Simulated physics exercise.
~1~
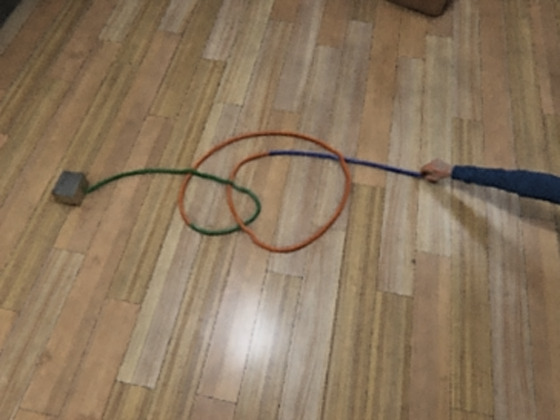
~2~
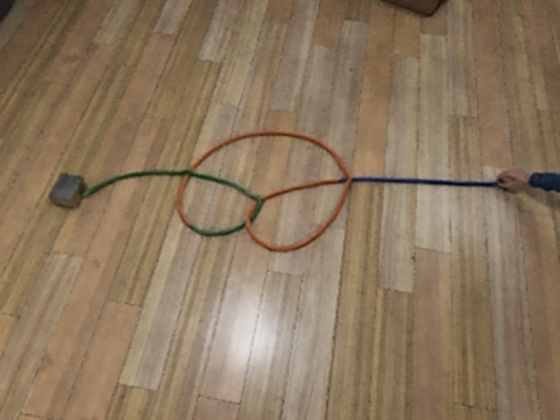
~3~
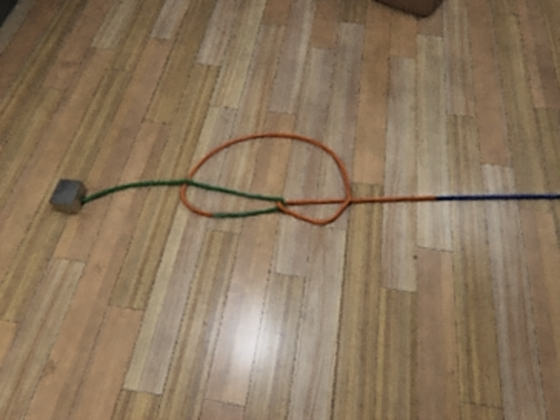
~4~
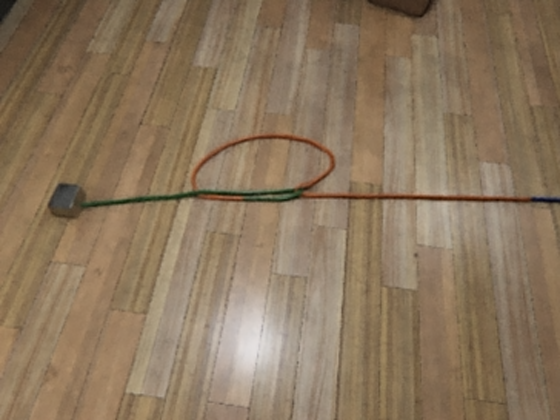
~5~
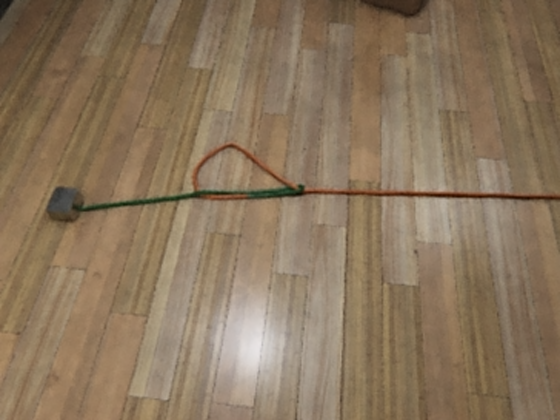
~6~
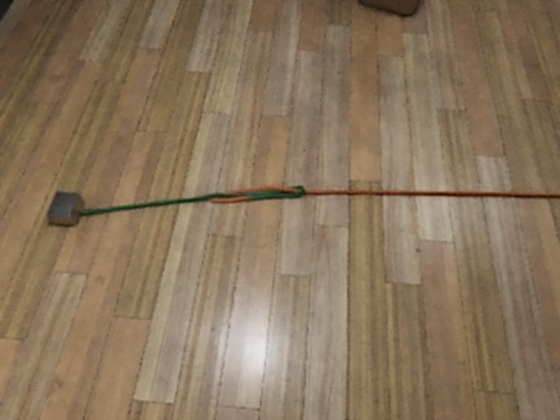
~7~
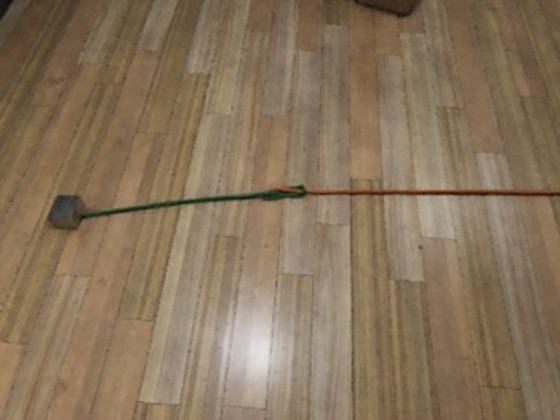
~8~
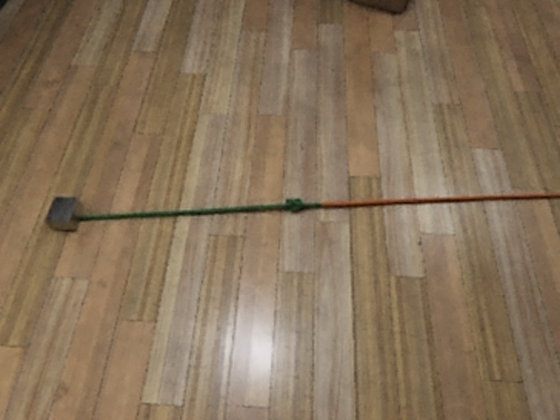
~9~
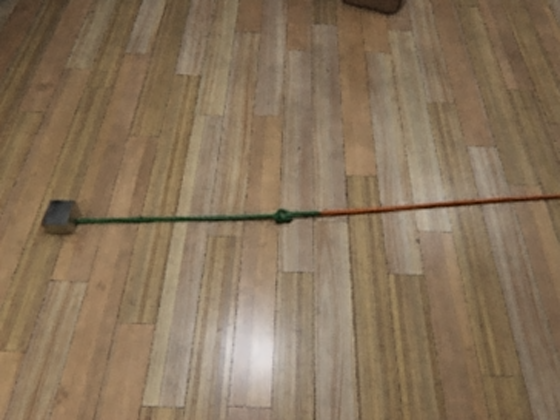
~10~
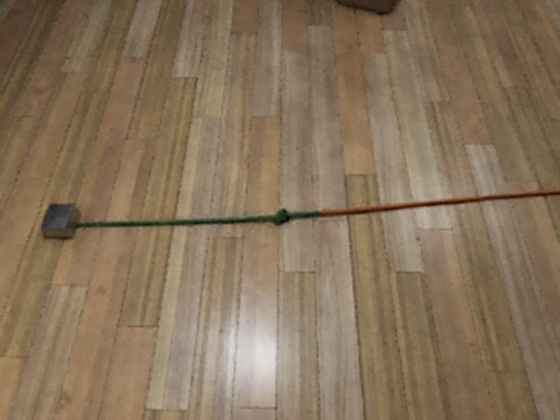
A hand pulls the looped rope to the right until it tightens into a knot.
